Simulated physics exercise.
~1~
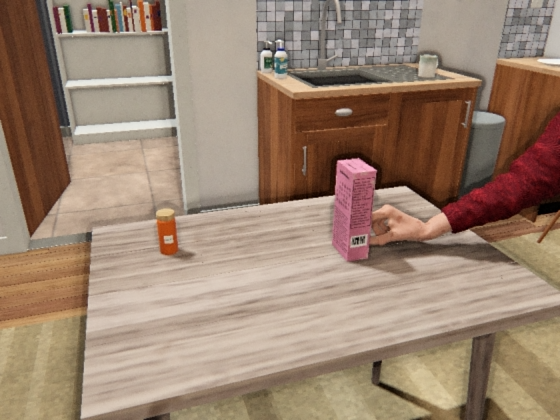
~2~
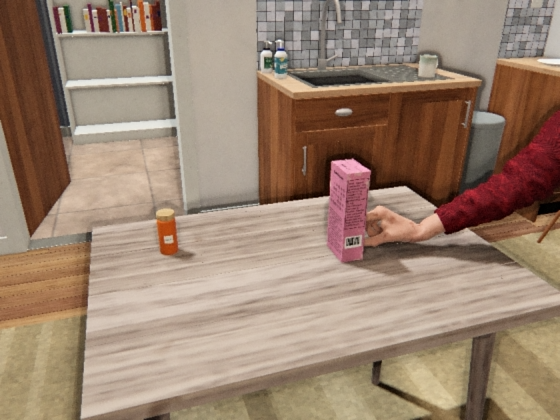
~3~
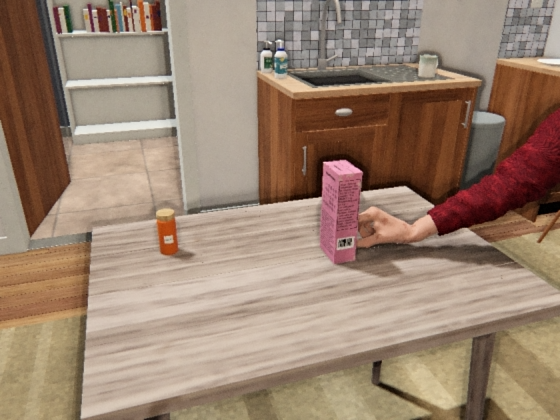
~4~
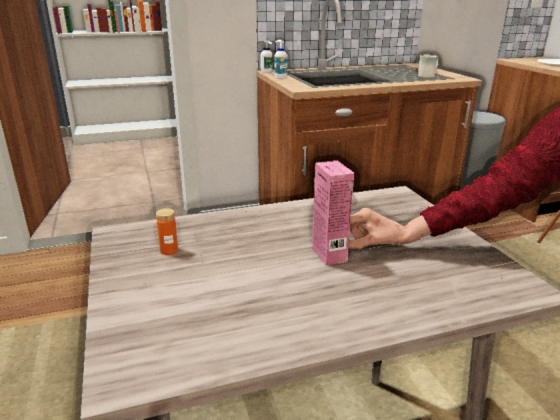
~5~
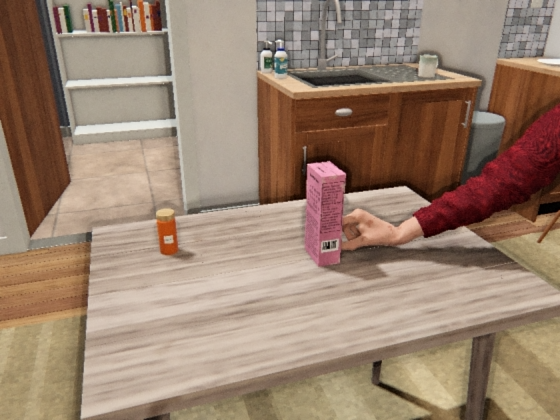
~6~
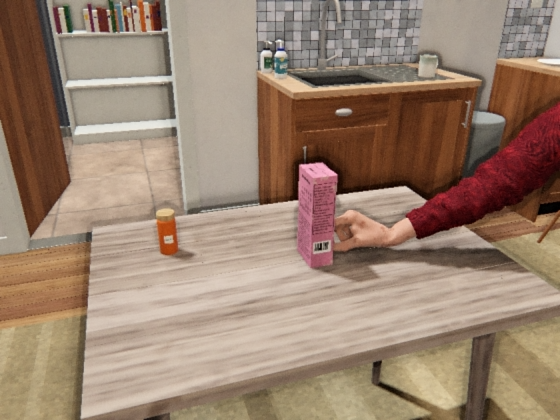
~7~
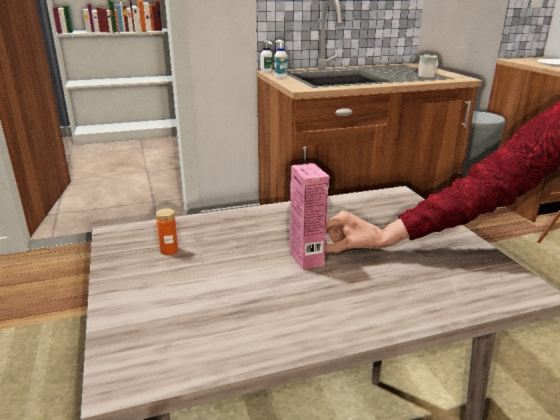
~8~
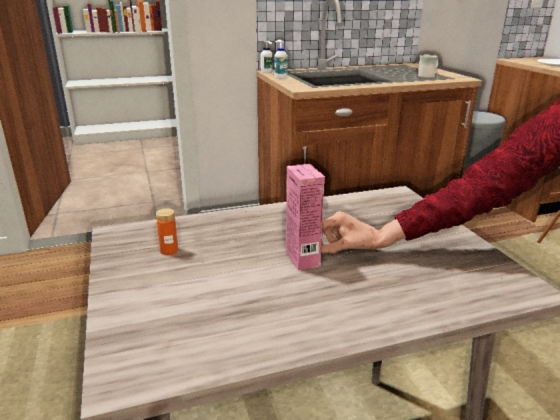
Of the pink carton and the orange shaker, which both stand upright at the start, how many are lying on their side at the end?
None of them are lying down at the end. The pink carton slides left but stays upright, and the orange shaker remains standing in its place.
